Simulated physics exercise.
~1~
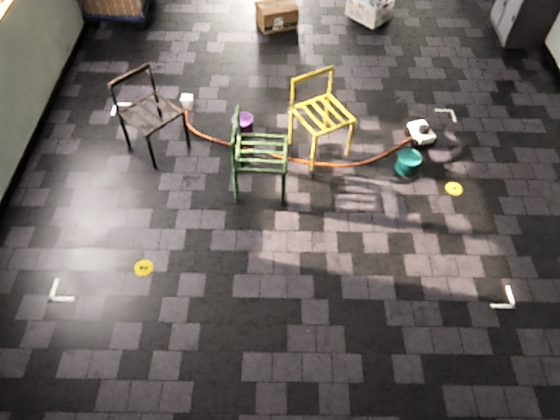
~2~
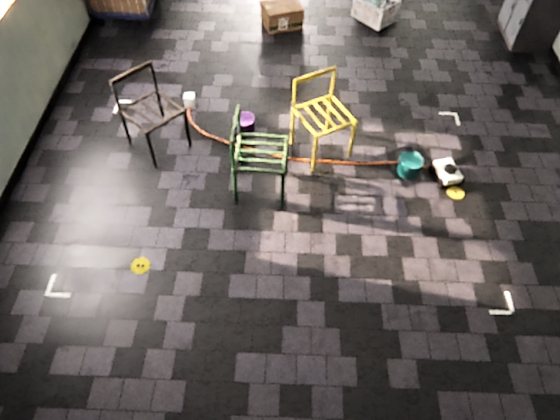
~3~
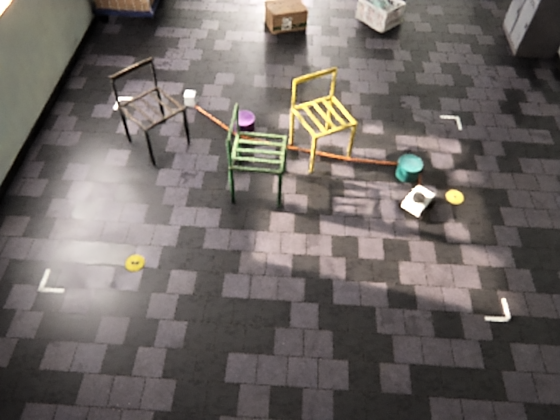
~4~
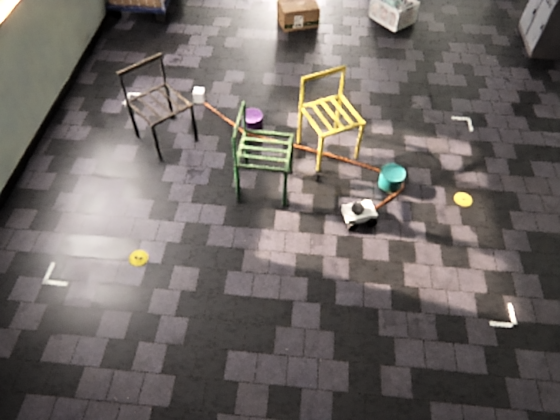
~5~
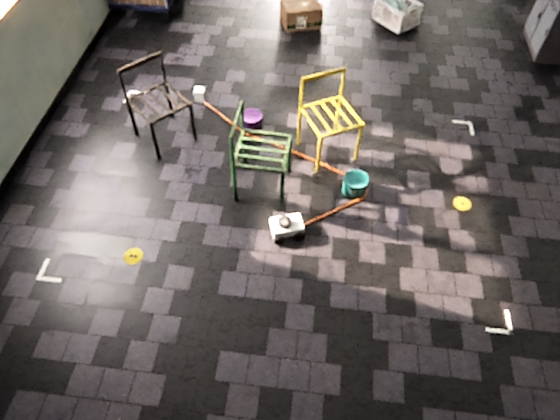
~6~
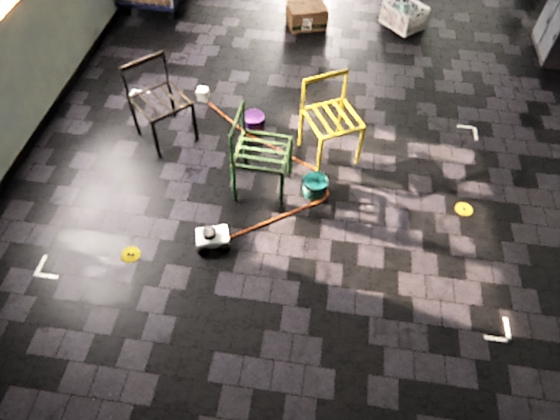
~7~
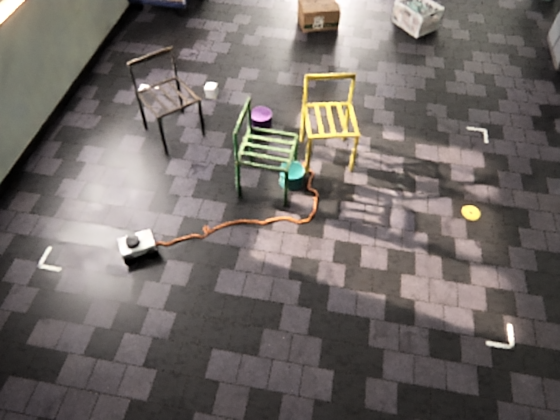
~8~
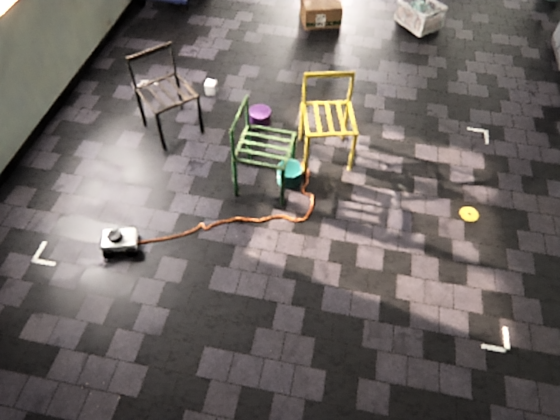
A dark tiled hallway floor is seen from high above, with a black chair at left, a green chair in the middle and a yellow chair to its right, a purple bin between them. A white cart at right trails an orange lead that runs back past the chairs, with a teal bucket beside it. The cart edges right and down toward a yellow mark, then turns back left. Sweeping across the floor, it draws the lead against the bucket, dragging it left toward the green chair. The plug comes out, the yellow chair shifts slightly, and the cart stops at lower left, its lead trailing loose.
